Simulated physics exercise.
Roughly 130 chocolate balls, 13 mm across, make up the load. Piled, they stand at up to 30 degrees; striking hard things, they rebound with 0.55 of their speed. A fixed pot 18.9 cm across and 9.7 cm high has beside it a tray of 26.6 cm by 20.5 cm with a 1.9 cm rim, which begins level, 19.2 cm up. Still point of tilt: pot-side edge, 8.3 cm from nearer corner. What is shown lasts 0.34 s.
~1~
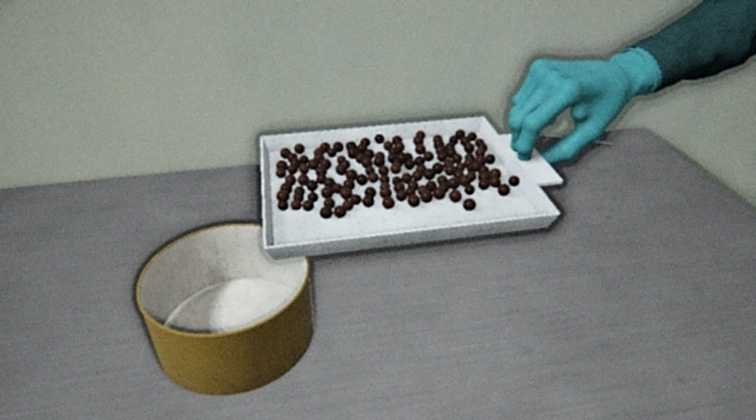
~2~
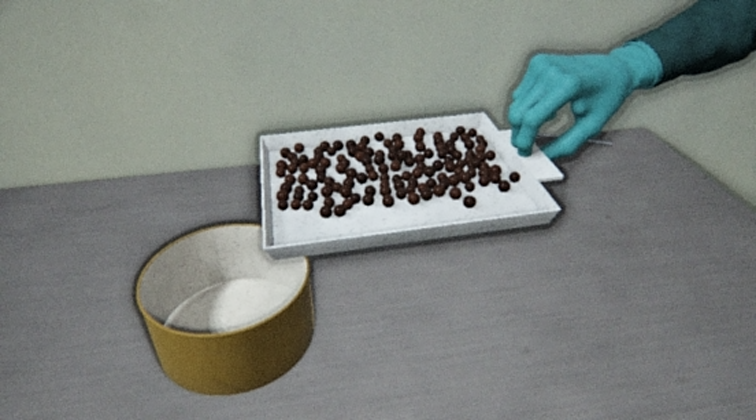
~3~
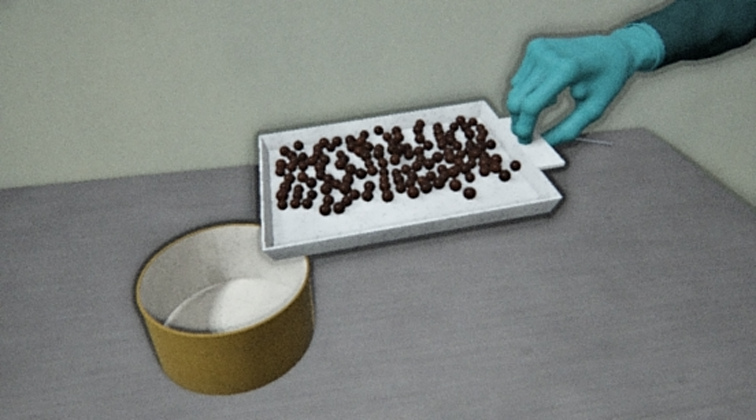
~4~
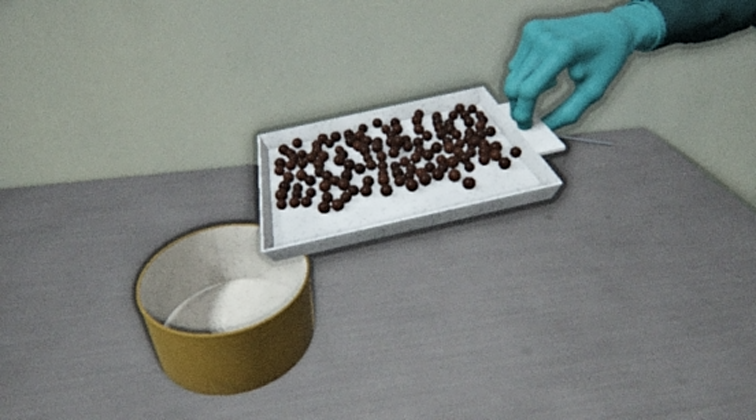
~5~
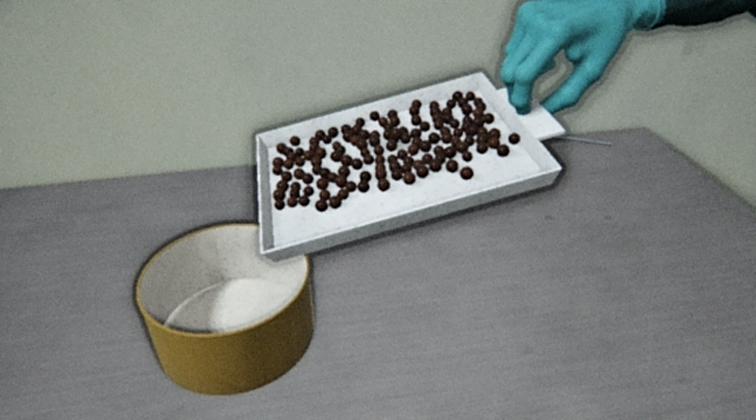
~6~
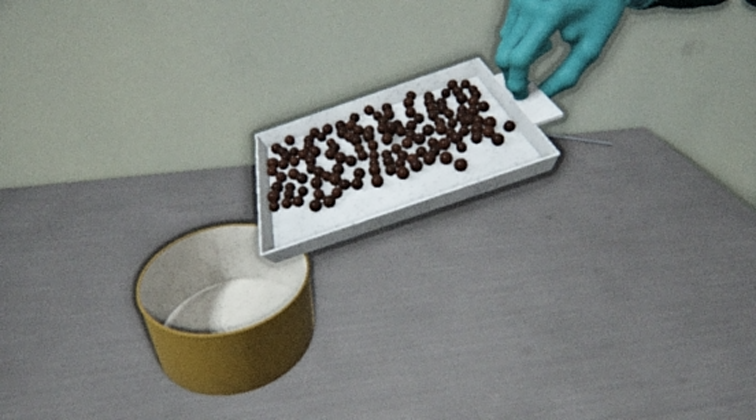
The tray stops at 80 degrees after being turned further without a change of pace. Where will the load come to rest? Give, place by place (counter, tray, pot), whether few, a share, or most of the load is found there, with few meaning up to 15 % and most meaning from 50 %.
For the counter I expect a share; for the tray I expect few; for the pot I expect most.
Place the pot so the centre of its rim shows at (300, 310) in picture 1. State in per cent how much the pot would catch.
It would come to around 65 percent.
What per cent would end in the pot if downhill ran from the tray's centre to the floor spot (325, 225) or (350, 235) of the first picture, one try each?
The share comes to roughly 20 in a hundred, then roughly 5 in a hundred.
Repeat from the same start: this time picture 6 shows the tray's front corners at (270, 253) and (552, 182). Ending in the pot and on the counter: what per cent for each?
Split: Pot = 25, counter = 75.
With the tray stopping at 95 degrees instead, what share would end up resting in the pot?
Roughly 65 percent.
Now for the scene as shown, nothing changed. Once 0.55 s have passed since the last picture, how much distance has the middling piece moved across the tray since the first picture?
Displacement on the tray: Roughly 9 cm.
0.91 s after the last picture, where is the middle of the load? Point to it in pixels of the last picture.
Expected load position: Near (275, 174).
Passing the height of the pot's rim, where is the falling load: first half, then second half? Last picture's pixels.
Earlier half at about (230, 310), later half at about (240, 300) in pixels.
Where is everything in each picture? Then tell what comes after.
Tray tilt 0 degrees, front corners at (272, 243) and (550, 210); middle of the pieces at (396, 169); pot at (225, 273), in the first frame.
Tray tilt 1 degrees, front corners at (271, 243) and (551, 206); middle of the pieces at (396, 167), in the second frame.
Tray tilt 4 degrees, front corners at (270, 244) and (552, 195), lowest corner left front; middle of the pieces at (395, 160), in the third frame.
Tray tilt 8 degrees, front corners at (269, 245) and (552, 181), lowest corner left front; middle of the pieces at (394, 153), in the fourth frame.
Tray tilt 12 degrees, front corners at (268, 247) and (551, 166), lowest corner left front; middle of the pieces at (392, 146), in the fifth frame.
Tray tilt 16 degrees, front corners at (267, 248) and (549, 152), lowest corner left front; middle of the pieces at (387, 140); pot at (225, 273), in the sixth frame.
Then, 0.55 s after the last picture, tilt 46 degrees; the tray holds 100 %, the pot 0 %.
Then, 0.91 s after the last picture, tilt 66 degrees; the tray holds 95 %, the pot 0 %.
Then, 1.36 s after the last picture, tilt 80 degrees; the tray holds 15 %, the pot 45 %.
In the end, counter 30 %, tray 0 %, pot 70 %.
